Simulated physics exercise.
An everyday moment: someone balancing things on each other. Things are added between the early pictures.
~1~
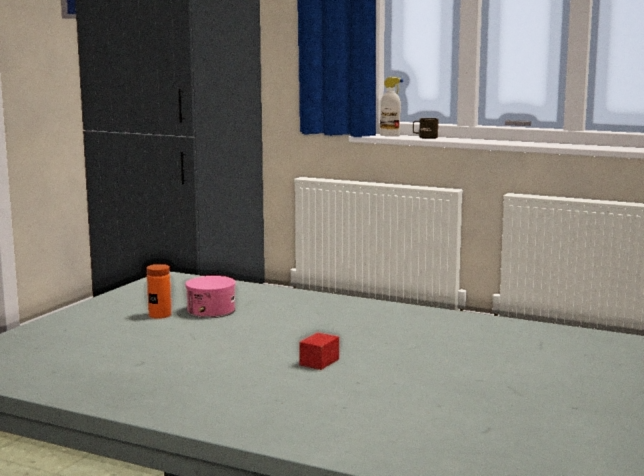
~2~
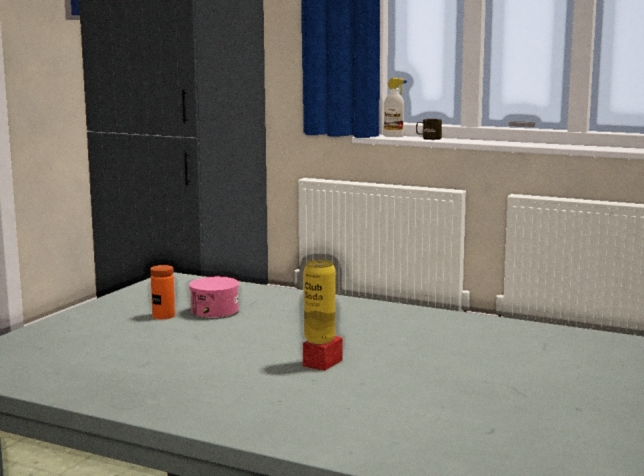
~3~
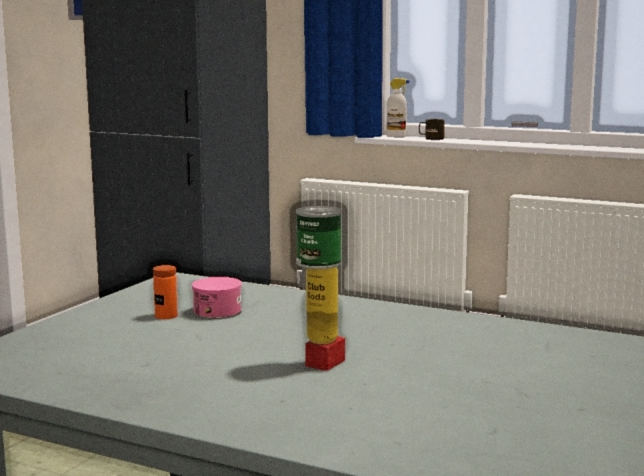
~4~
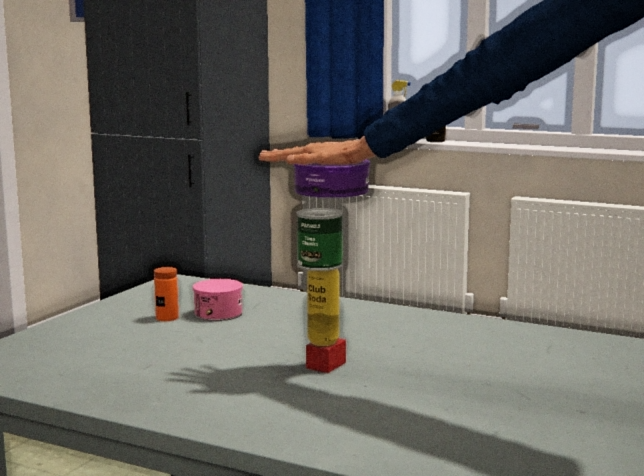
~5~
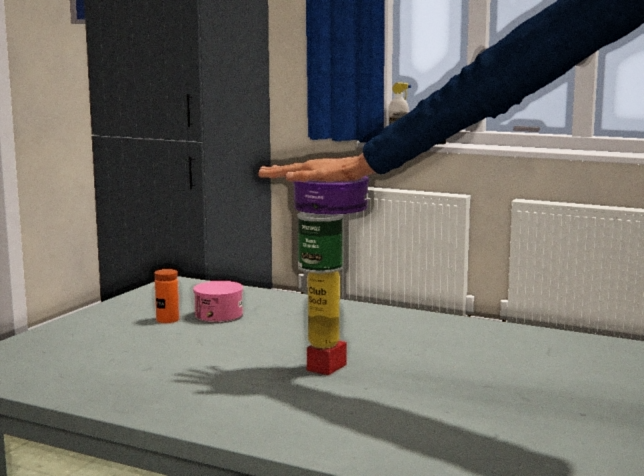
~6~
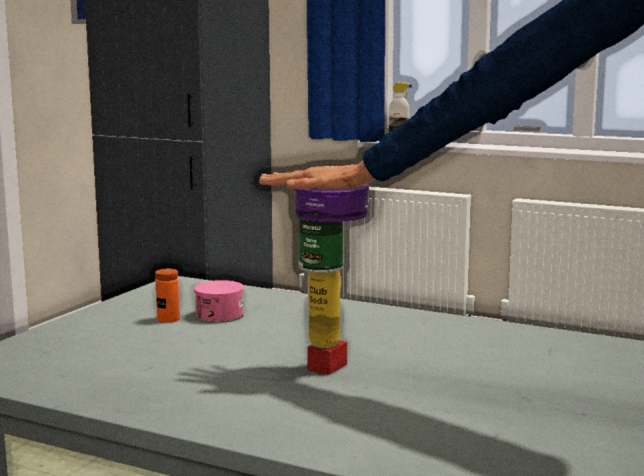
A grey table stands in a room with a dark cupboard, blue curtain, window and white radiators, seen from slightly above by a camera that shifts very slightly. An orange shaker and a pink tub sit at the back left, with a red block nearer the middle. A yellow can, then a green can, appear stacked on the block, and a dark-sleeved arm from the right lowers a purple tub onto them under its flat hand.
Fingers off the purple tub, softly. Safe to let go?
As it turns out, it stays up.
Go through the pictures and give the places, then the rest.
The last thing is not in view yet; orange shaker (159, 291), in the first frame.
The last thing is not in view yet, in the second frame.
The last thing is not in view yet; pink tub (217, 298), in the third frame.
On its way; purple tub (332, 176); red block (326, 354), in the fourth frame.
On its way; purple tub (331, 193); yellow can (324, 306), in the fifth frame.
In place under the hand; purple tub (331, 200); orange shaker (168, 296), in the sixth frame.
Then, 0.60 s after the last picture, nothing has stirred.
Then, 1.60 s after the last picture, purple tub resting near (332, 201).
At rest, all 6 in place. Seen from the same camera at the end, purple tub near (332, 201). The pile holds.
